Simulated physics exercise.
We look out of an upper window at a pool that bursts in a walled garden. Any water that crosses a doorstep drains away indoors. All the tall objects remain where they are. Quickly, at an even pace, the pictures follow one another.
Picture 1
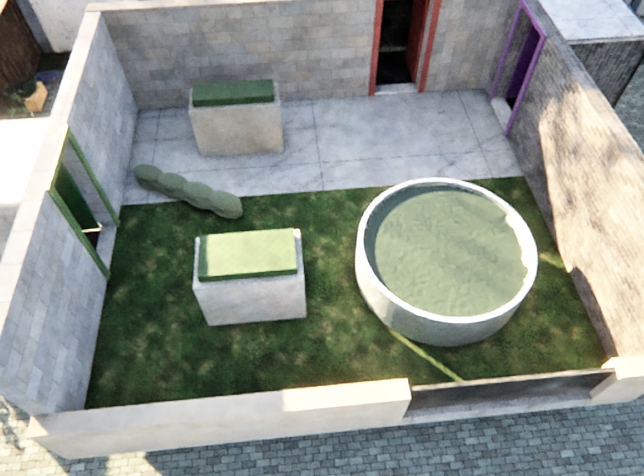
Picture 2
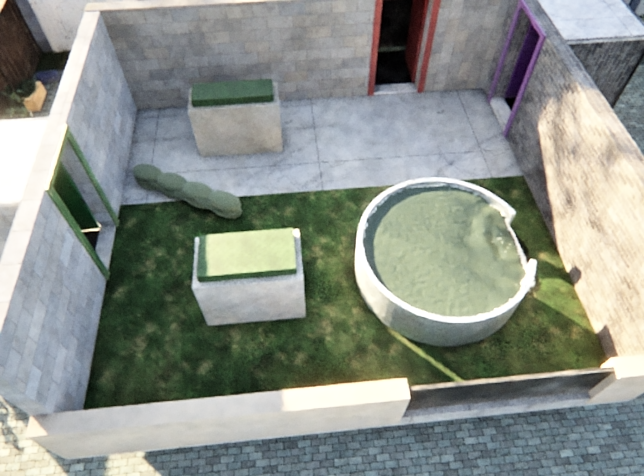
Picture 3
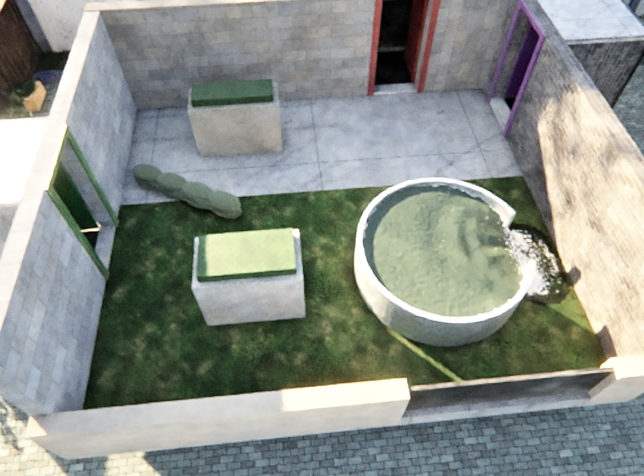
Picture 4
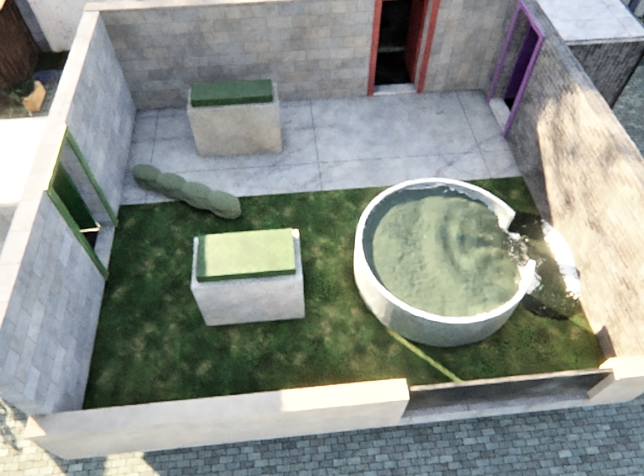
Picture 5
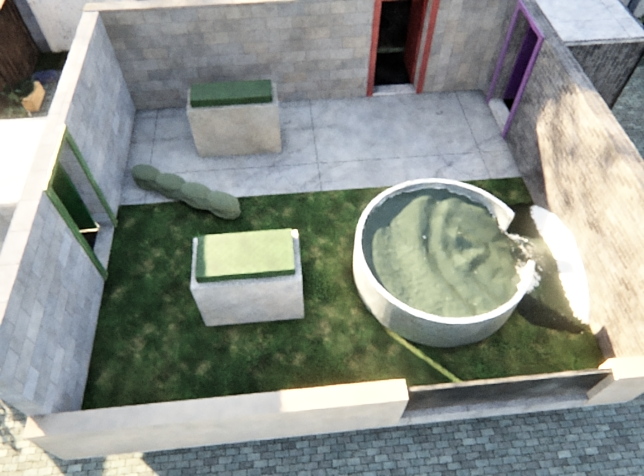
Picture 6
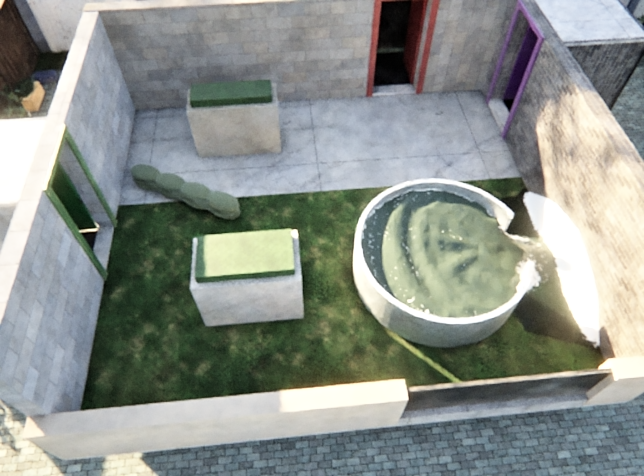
Water bursts through the right side of a round pool and spreads across the grass.
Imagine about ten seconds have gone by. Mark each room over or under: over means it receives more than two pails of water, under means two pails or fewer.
Purple door - under; green door - under; red door - over.
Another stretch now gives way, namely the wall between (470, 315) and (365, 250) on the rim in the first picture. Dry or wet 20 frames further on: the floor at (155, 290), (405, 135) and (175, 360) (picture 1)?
Submerged, bone-dry, submerged.
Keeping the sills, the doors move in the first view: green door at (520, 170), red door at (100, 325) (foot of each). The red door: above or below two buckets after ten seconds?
For the red door, it remains below.
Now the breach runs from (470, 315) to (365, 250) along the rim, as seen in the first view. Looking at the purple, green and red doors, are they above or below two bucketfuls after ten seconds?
The purple one falls short; the green one tops the mark; the red one falls short.
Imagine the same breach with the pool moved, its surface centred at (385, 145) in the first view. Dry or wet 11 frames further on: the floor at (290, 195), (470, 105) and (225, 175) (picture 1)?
Taking them in the order asked: Spared, then inundated, then spared.
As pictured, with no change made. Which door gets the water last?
I'd go with the green-painted one.
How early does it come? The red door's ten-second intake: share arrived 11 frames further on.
Close to 0 %.
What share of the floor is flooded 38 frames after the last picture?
Some 70 per cent.
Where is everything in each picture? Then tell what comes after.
The first picture shows still water in the pool at (445, 246).
In the second picture, the front is at a hidden place, out from the gap at (515, 256).
In the third picture, the front is at (528, 229), out from the gap at (514, 257).
In the fourth picture, water pours out at (513, 258) and has run to (580, 306).
In the fifth picture, the front is at (534, 206), out from the gap at (513, 258).
In the sixth picture, the front is at (598, 349), out from the gap at (513, 258).
A moment on, water covers 10 % of the floor; the purple door not reached, the green door not reached, the red door not reached.
Next, water covers 25 % of the floor; the purple door wet at the sill, nothing in, the green door not reached, the red door not reached.
Then, water covers 40 % of the floor; the purple door wet at the sill, nothing in, the green door not reached, the red door under two buckets in.
Later, water covers 70 % of the floor; the purple door wet at the sill, nothing in, the green door not reached, the red door over two buckets in.
In the end, water covers 95 % of the floor; the purple door wet at the sill, nothing in, the green door wet at the sill, nothing in, the red door over two buckets in.
